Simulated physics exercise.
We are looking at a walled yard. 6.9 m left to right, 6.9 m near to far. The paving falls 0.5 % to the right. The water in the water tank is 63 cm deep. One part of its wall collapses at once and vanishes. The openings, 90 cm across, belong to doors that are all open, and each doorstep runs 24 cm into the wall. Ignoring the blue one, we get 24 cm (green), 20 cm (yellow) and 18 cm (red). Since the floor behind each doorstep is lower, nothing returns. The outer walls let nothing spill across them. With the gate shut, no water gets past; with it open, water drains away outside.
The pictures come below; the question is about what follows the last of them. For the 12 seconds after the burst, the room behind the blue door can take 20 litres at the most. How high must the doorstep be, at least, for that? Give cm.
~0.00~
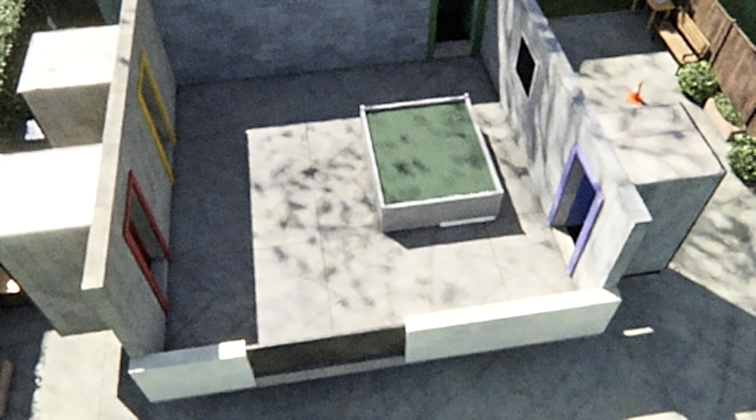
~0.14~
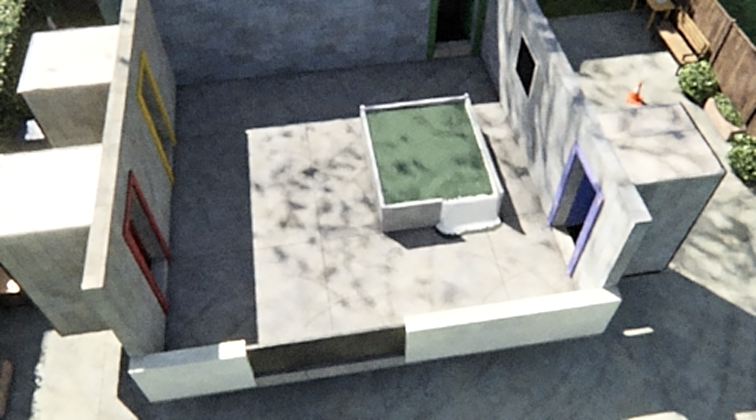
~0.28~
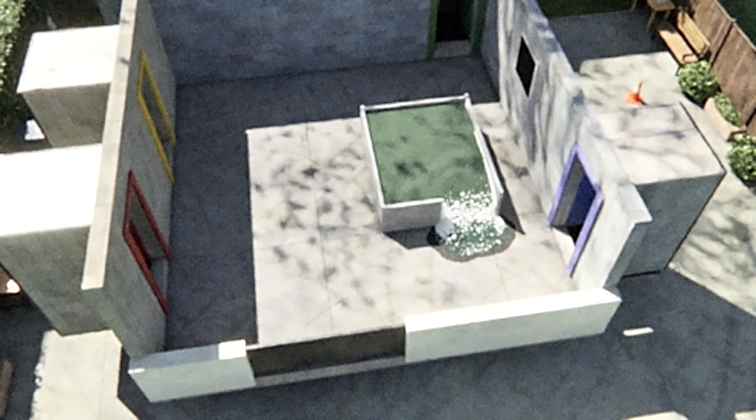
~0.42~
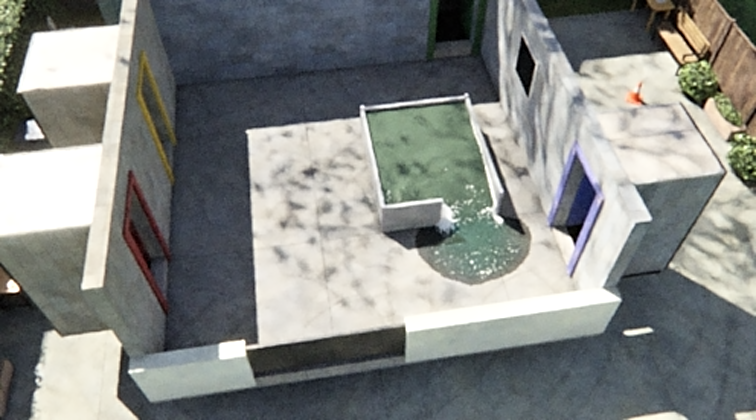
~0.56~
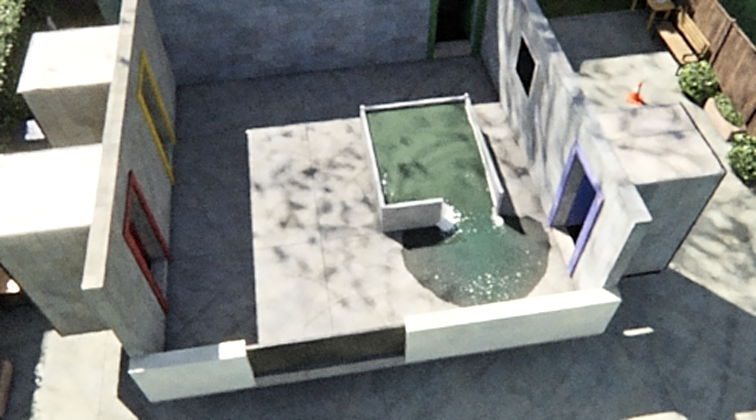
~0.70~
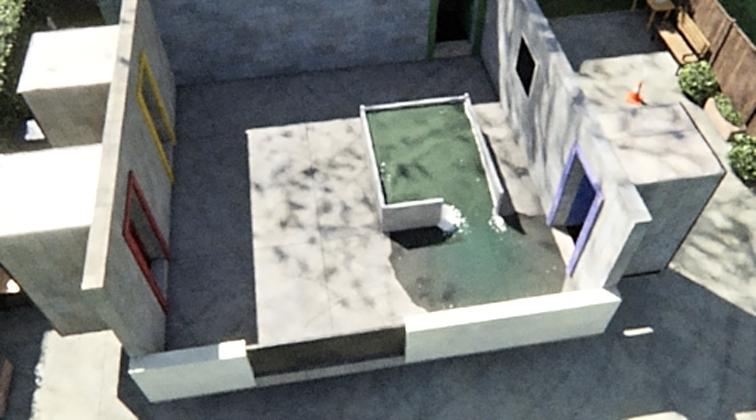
About 23 cm.
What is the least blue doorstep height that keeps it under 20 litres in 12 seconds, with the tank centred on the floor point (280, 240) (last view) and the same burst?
Minimum: Approx. 17 cm.
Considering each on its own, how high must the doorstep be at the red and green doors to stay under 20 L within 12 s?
Roughly 9.5 cm for the red door and roughly 6.5 cm for the green door.
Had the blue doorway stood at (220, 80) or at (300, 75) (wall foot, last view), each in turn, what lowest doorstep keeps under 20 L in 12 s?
Roughly 8.0 cm for the first and 6.0 cm for the second.
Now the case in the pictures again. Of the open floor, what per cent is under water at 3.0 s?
25 %.
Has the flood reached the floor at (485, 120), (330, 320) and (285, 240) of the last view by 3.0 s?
1: Unwetted; 2: Awash; 3: Unwetted.
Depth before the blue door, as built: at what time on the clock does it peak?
Peak time: Around 2.6 s.
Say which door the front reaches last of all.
Door: Green.
After 1.4 s water covers 15 % of the floor, deepest (50 cm) near (574, 317); 11 cm at the blue door, 3 litres in over its 6 cm doorstep.
After 3.0 s water covers 25 % of the floor, deepest (32 cm) near (574, 317); 21 cm at the blue door, 113 litres in over its 6 cm doorstep.
After 12.0 s water covers 100 % of the floor, deepest (12 cm) near (386, 127); 9 cm at the blue door, 446 litres in over its 6 cm doorstep.
At the blue door as built, the water arrived by 0.7 s and peaked near 22 cm at 2.6 s.
Run again over the same 12 s with other heights there, 58 litres in over 19 cm, 9 litres over 25.5 cm. The limit of 20 litres is kept from about 23 cm up.
